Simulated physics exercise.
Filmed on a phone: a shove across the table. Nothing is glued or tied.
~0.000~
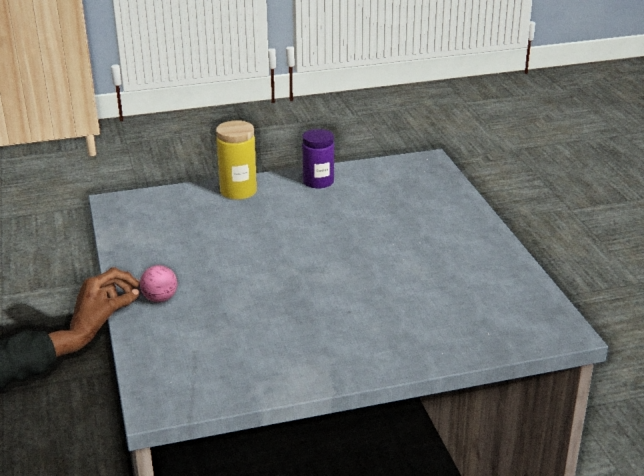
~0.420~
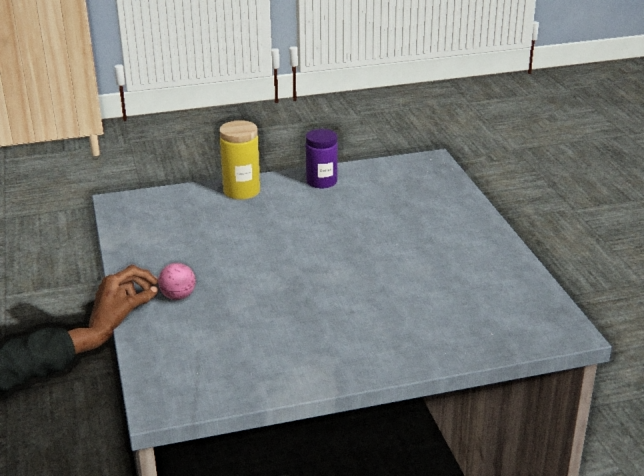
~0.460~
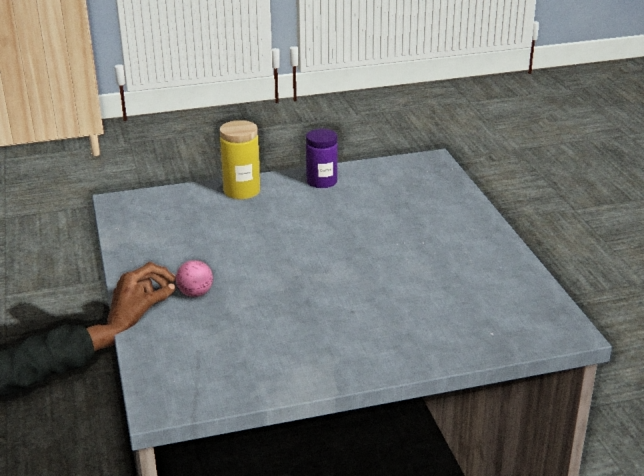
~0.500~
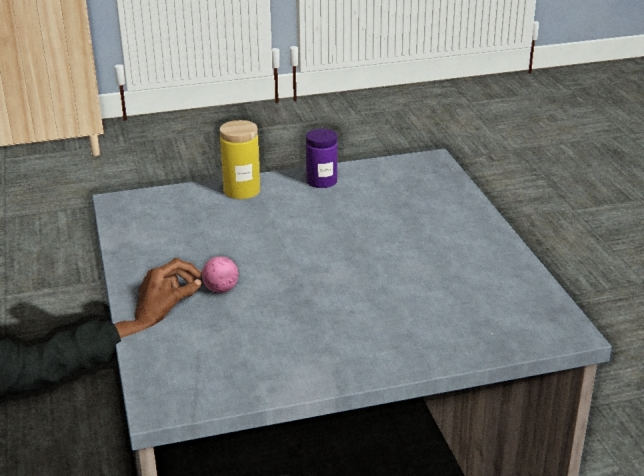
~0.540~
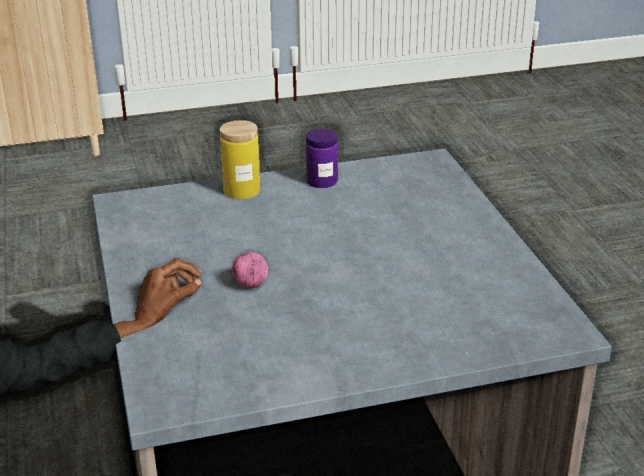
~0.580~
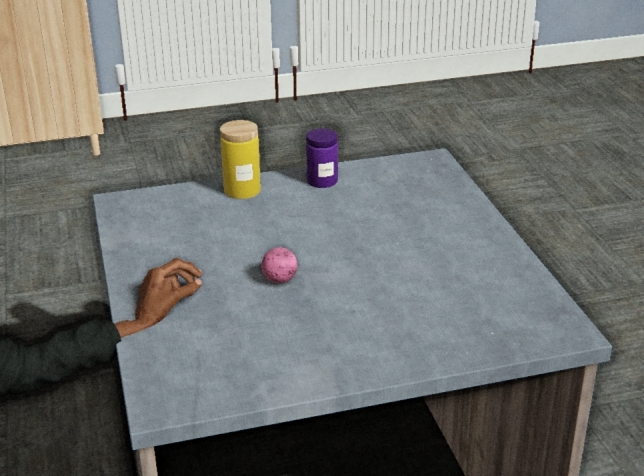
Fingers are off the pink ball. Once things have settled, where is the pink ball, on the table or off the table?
The pink ball goes over the edge.
Around 0.78 s, pink ball displaced well along near (416, 244).
Around 0.98 s, pink ball now off the table.
Around 1.18 s, things are still on the move.
Around 1.38 s, as before.
Finally (1.5 s), off the table, pink ball.
